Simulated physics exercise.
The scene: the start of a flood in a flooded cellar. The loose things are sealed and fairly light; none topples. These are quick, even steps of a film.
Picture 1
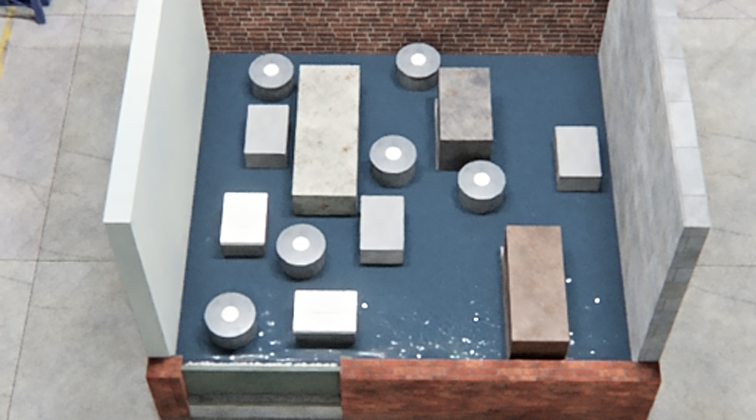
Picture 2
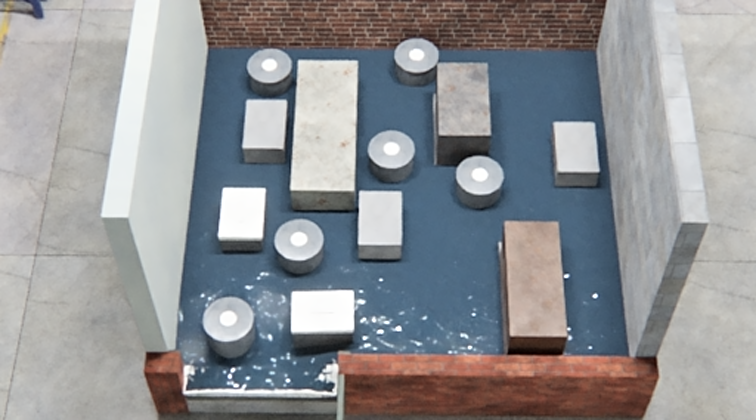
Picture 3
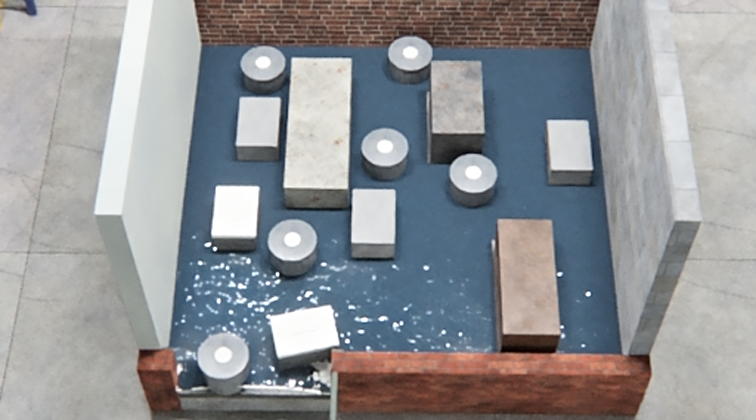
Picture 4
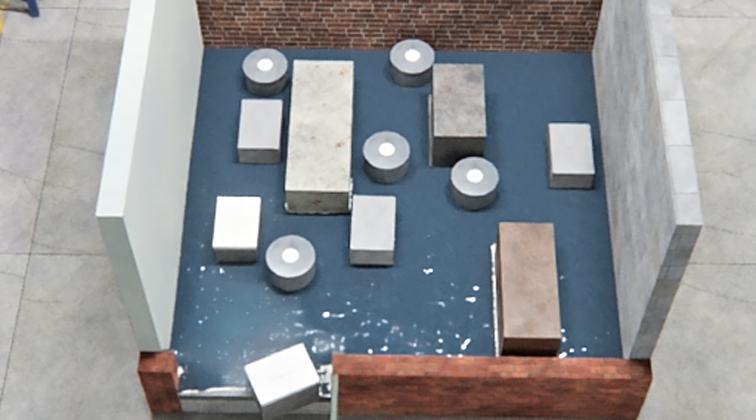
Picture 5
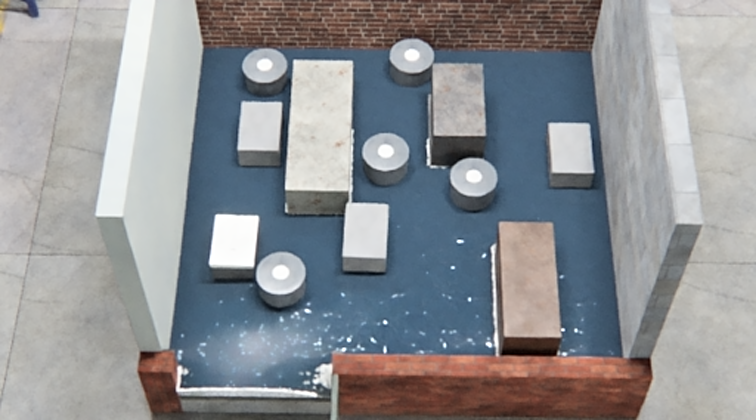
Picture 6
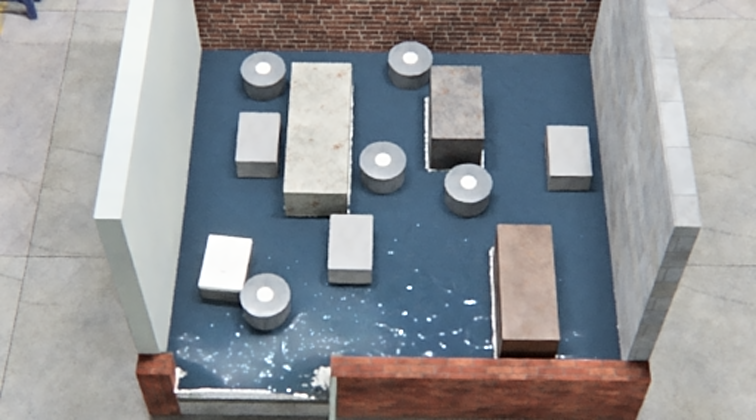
The clip opens on a walled cellar flooded with blue water, with pale boxes and round grey tubs among larger blocks. The front-left tub drifts out of view at the gap in the front wall, and a white box turns and follows it. Then another tub, a white chest and a grey box drift toward the front.
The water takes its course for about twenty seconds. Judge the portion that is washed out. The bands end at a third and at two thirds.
That comes to two thirds or more.
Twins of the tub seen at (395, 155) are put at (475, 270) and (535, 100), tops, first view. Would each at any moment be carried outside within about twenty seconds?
One after the other: Carried outside, no.
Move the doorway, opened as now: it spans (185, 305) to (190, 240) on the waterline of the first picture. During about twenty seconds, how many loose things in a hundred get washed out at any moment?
About 60 per cent.
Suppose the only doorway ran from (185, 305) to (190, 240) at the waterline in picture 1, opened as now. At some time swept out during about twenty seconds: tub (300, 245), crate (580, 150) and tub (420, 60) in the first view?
One after the other: Gone, inside, left behind.
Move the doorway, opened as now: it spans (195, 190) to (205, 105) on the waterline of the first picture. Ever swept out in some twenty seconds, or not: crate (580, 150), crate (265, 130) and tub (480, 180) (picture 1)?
In that order: Stays, out, gone.
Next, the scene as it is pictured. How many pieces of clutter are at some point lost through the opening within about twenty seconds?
9 of them.
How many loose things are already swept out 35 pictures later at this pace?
The number is 9.
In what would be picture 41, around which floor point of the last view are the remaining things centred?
Roughly at (305, 212).
A moment on, 4 of 11 are out; 7 afloat.
Next, 7 of 11 are out; 4 afloat.
Later, 9 of 11 are out; 2 afloat.
In the end, 9 of 11 are out; 0 afloat.
